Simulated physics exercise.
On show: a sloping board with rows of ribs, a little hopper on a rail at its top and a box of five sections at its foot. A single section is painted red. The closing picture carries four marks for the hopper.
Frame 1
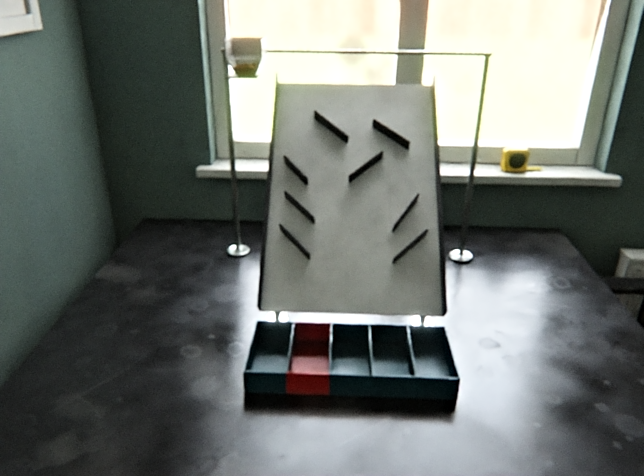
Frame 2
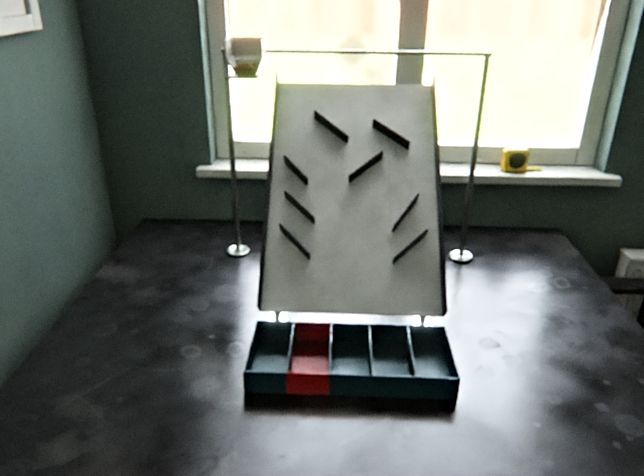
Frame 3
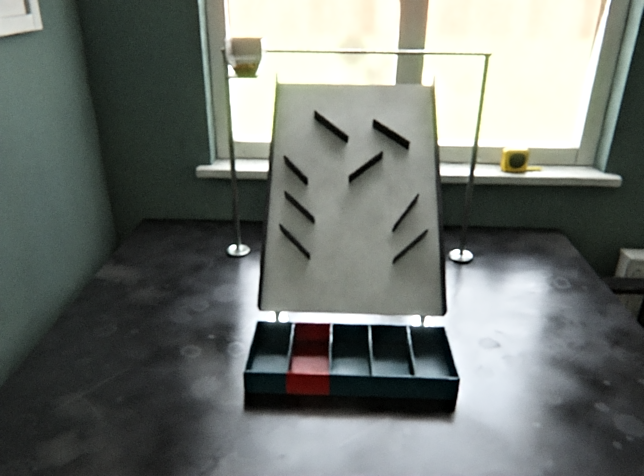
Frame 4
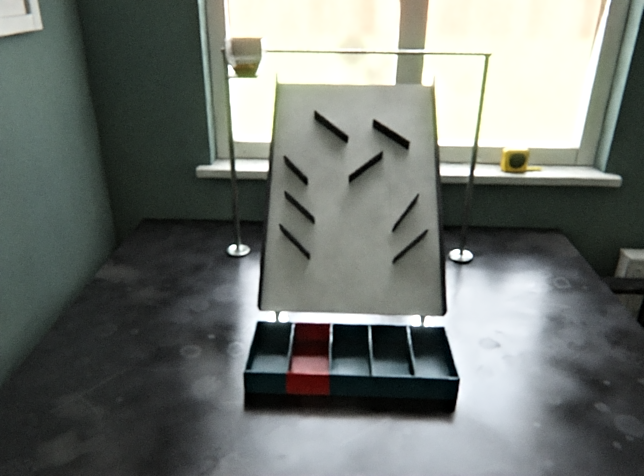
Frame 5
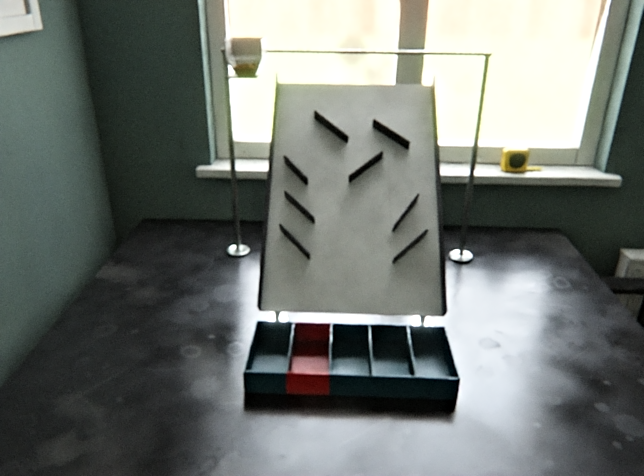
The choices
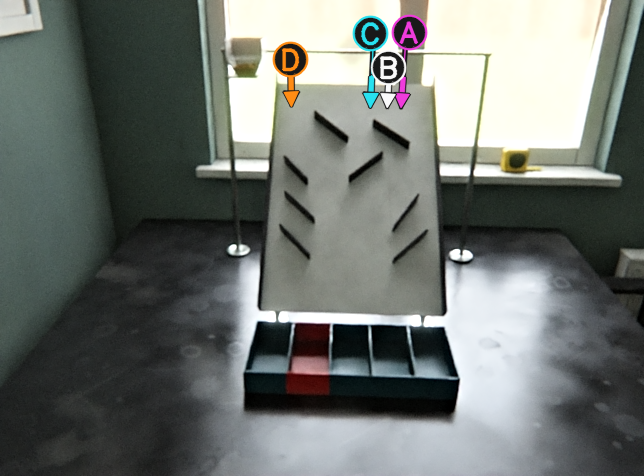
Sloping pale board with dark ribs standing motionless above a five-section box, one section red, on a dark table before a bright window.
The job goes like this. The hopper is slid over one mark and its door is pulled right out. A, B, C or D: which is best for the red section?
C works best here.
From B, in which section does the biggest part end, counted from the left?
The fifth.
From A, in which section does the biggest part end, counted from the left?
It is the fifth one.
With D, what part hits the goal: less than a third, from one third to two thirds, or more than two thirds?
It is less than a third.
On the marked copy, mark A meets the board at (401, 102); mark B meets the board at (387, 102); mark C meets the board at (370, 102); mark D meets the board at (291, 101).
With A, not one piece in the red section, the larger part in other sections, roughly a quarter held on the board.
With B, just a few in the red section, roughly two thirds in other sections, roughly a third held on the board.
With C, roughly a third in the red section, roughly half in other sections, roughly a quarter held on the board.
With D, about a tenth in the red section, almost all in other sections.
